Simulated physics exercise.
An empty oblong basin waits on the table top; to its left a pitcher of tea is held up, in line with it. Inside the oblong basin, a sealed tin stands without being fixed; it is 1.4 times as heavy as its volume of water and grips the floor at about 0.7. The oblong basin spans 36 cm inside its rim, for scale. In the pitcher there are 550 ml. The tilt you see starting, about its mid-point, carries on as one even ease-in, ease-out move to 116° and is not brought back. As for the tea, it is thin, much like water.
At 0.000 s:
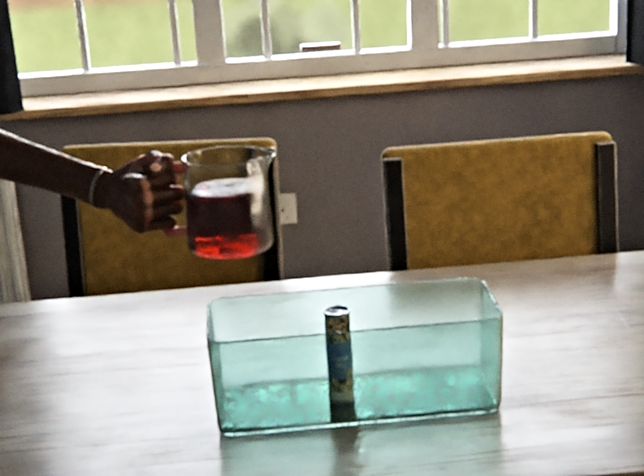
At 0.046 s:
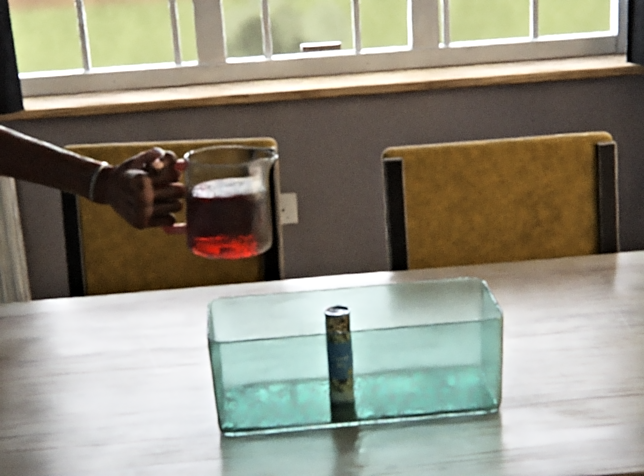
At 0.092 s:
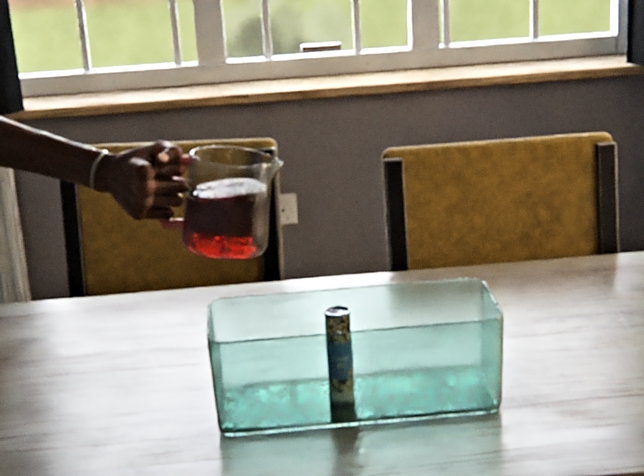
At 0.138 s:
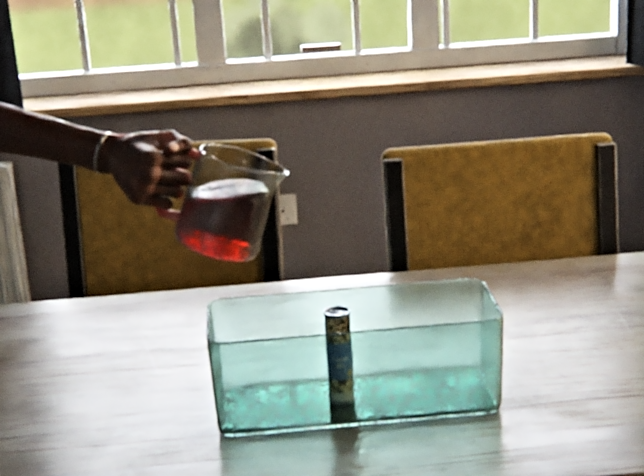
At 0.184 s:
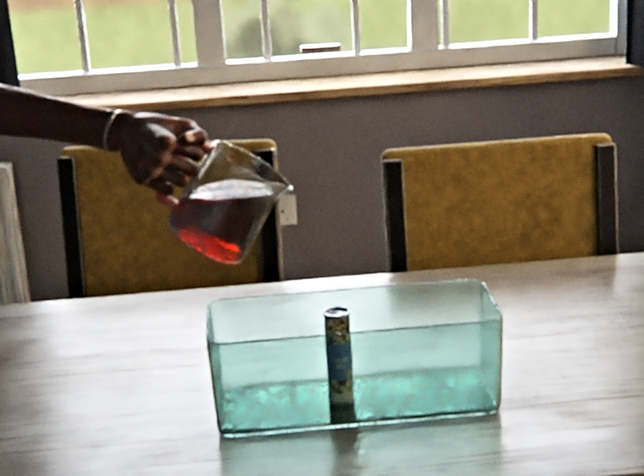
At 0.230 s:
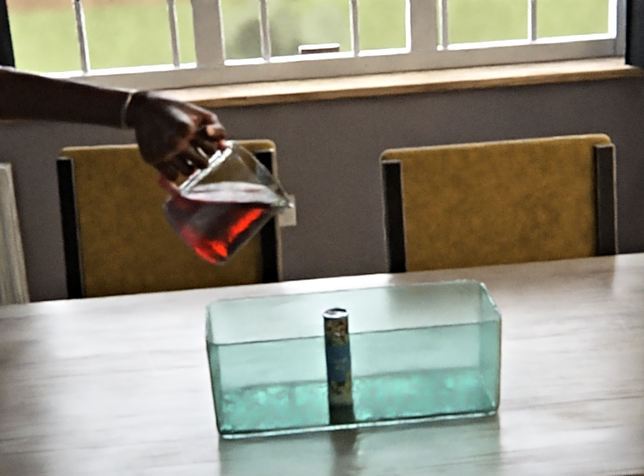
A dark-skinned arm reaches in from the left above a pale wooden table, seen from slightly above, with two mustard-yellow chairs and a bright window behind. The hand grips a clear glass pitcher of red liquid, above and left of a greenish rectangular glass basin with a dark patterned tin at its middle. The hand tilts the pitcher steadily rightward, slowly then more steeply, while the view stays essentially still.
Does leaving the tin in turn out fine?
No.
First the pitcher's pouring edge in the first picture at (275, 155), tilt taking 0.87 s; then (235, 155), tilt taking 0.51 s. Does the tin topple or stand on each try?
Try 1: Still standing; try 2: Still standing.
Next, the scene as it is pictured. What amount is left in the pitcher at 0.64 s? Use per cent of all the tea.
Some 10 per cent.
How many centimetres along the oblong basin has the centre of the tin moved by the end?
Shift of tin centre: Approx. 8.5 cm.
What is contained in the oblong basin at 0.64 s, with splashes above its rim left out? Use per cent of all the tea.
Near 76 per cent of the total.
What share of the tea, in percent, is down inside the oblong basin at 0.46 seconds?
Some 14 per cent.
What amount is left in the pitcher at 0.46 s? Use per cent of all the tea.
About 50 per cent.
After 0.46 s the tilt is 114° and 50 per cent is still to pour; the tin stands where it began.
After 0.64 s the tilt is 116° and 10 per cent is still to pour; the tin leans 6°.
After 0.81 s the tilt is 116° and 1 per cent is still to pour; the tin lies on its side.
After 1.01 s the tilt is 116° and 0 per cent is still to pour; the tin lies on its side.
In the end the tin lies on its side.
